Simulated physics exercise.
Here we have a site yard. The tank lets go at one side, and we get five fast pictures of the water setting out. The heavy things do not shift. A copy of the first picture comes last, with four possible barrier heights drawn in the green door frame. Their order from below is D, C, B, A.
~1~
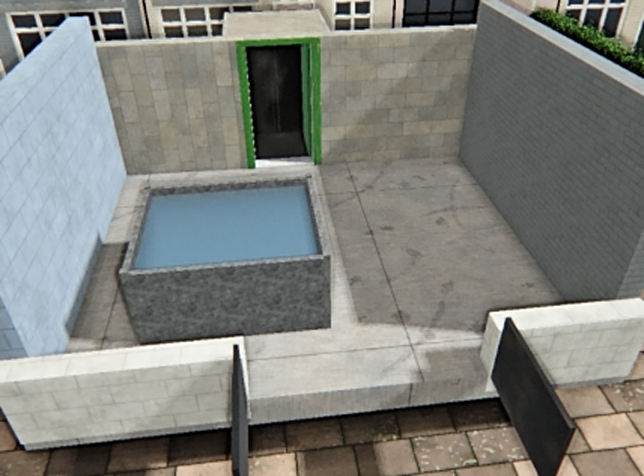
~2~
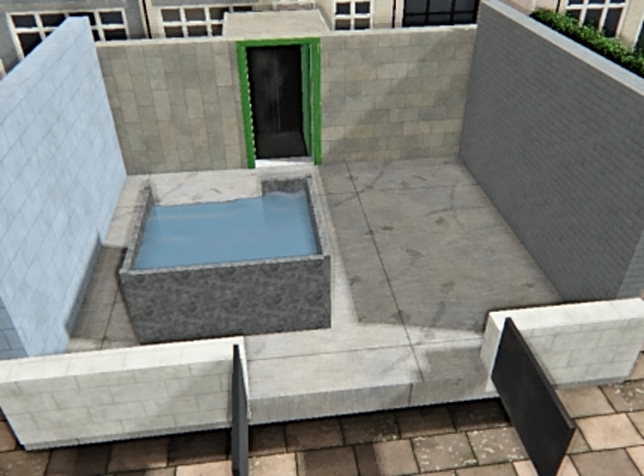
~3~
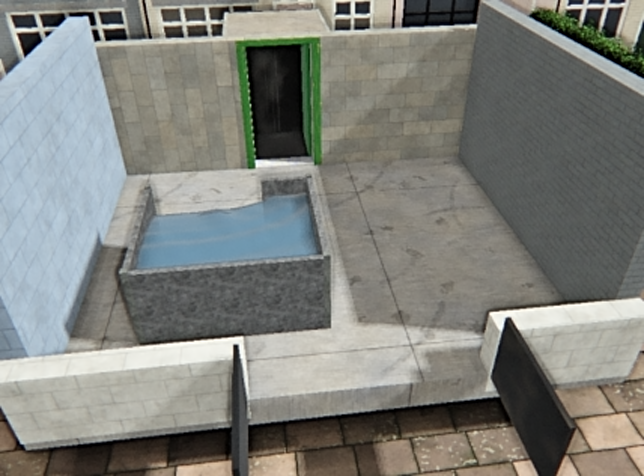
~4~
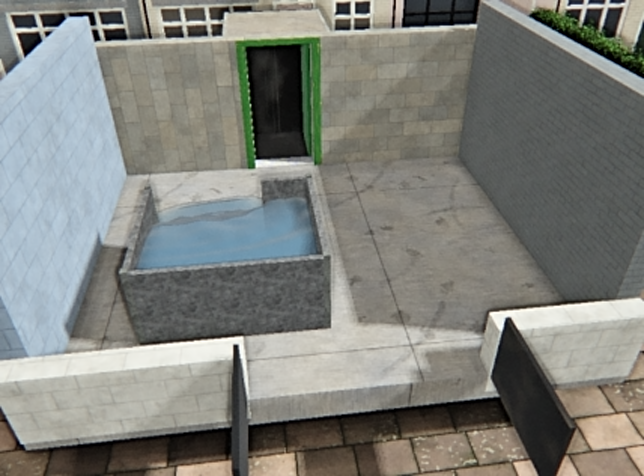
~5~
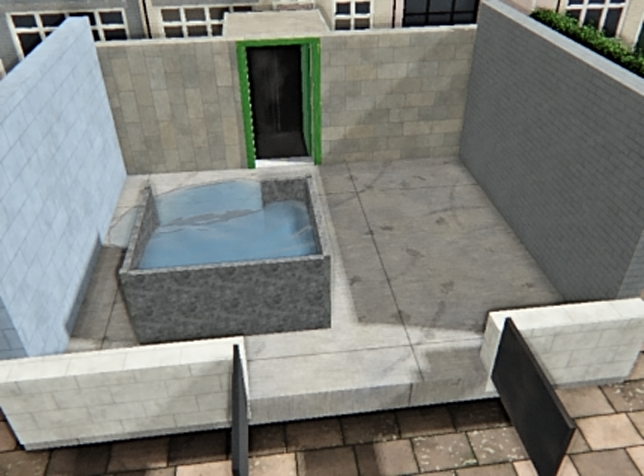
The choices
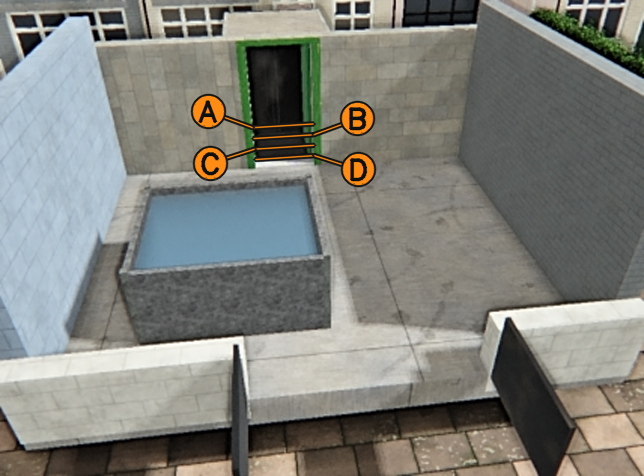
The clip shows a walled yard with a green-framed doorway and a stone tank of blue water; part of the tank's back rim disappears, the water sinks and ripples, and some spreads onto the paving behind the tank.
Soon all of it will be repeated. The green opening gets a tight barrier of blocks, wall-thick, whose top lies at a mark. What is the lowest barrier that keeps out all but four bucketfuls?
I would pick line C.
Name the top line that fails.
D it is.
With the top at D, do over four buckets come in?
Yes, it does.
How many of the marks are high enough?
Three of them.
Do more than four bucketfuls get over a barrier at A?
No, that is safe.
On the marked copy, A at (283, 125); B at (283, 136); C at (284, 147); D at (285, 157); from the bottom up D, C, B, A.
With A, nothing gets over.
With B, nothing gets over.
With C, a splash gets over, under a bucket.
With D, about 11 bucketfuls get in.
